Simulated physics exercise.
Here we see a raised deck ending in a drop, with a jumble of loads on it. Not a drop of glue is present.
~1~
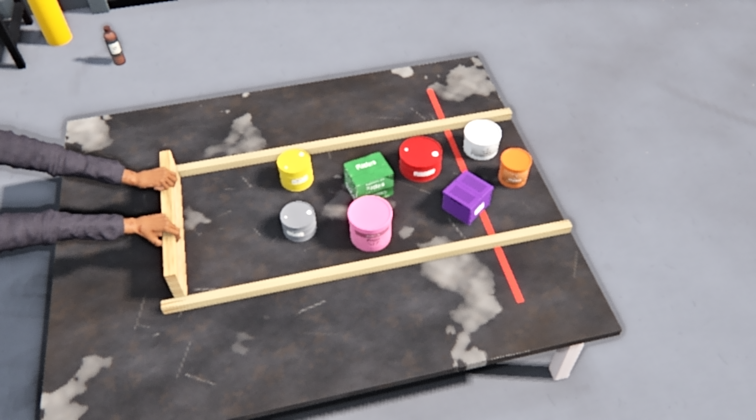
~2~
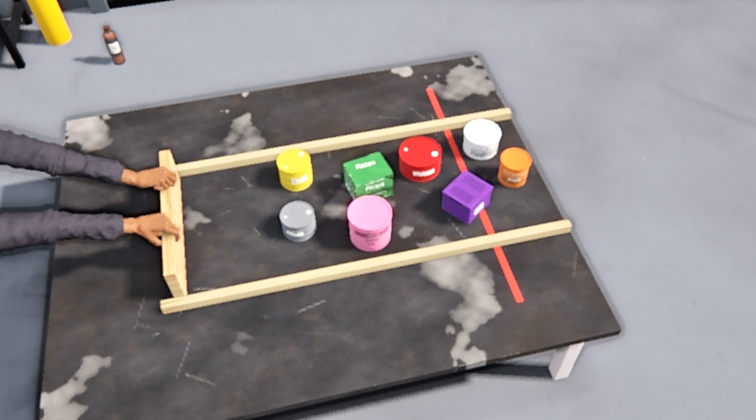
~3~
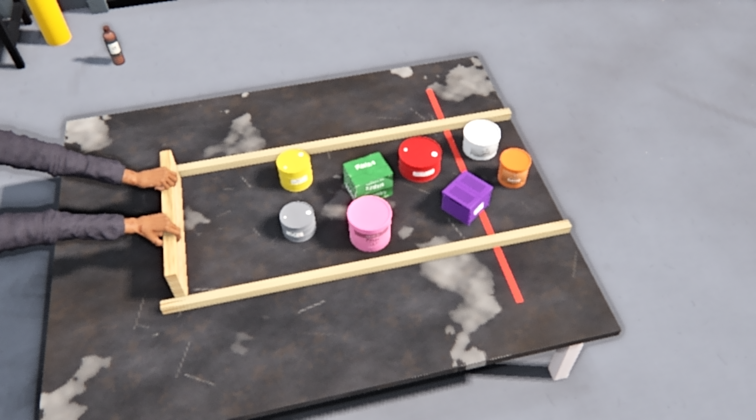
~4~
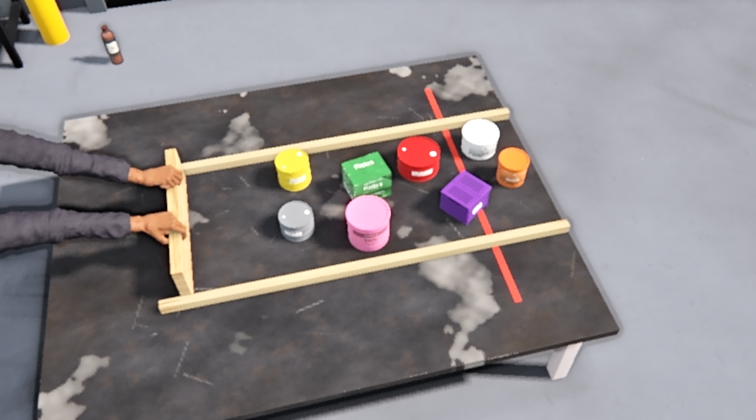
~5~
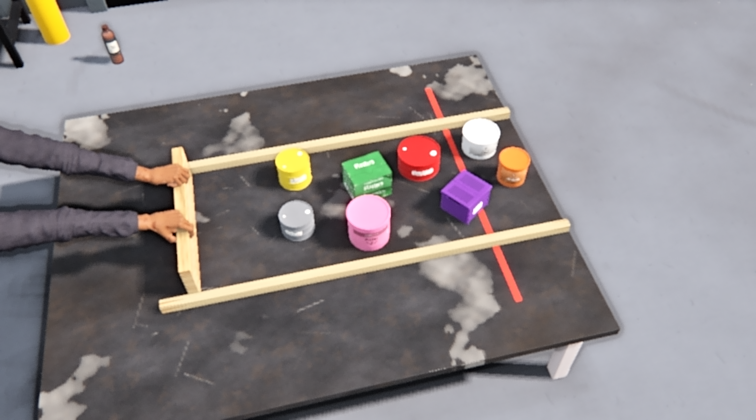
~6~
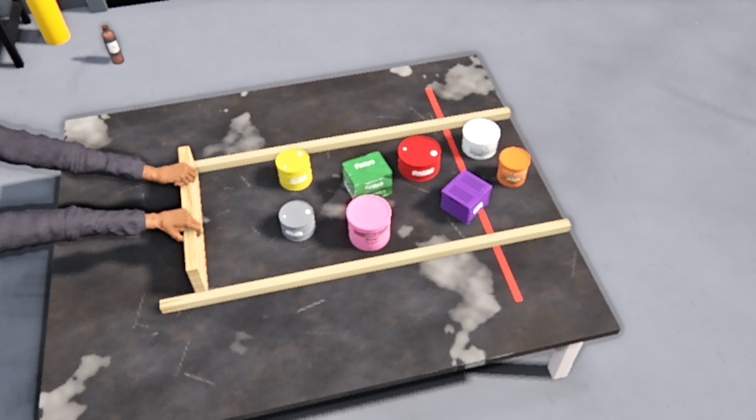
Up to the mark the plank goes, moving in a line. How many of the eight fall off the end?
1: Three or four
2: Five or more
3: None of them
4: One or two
Answer: 4.
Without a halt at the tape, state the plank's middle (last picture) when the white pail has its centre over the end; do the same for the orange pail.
For the white pail at (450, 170), for the orange pail at (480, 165).
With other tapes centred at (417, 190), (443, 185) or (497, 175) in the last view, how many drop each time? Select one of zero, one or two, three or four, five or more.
Going one by one, the answers are not one, none and 3 or 4.
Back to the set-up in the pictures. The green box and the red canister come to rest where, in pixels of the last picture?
One ends up near (493, 154) and the other near (502, 128).
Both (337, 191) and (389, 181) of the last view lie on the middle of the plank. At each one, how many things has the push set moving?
Counting first: 4, next 5.
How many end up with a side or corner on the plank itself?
That makes 3.
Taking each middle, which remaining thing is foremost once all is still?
That's the orange pail.
Early on, none off yet; orange pail at rest near (513, 168); white pail at rest near (480, 139); purple tote at rest near (466, 198).
A while later, none off yet; orange pail at rest near (513, 168); white pail travelled a little near (493, 137); purple tote travelled a little near (477, 197).
Finally, the number that fall off is one or two; lost, white pail.
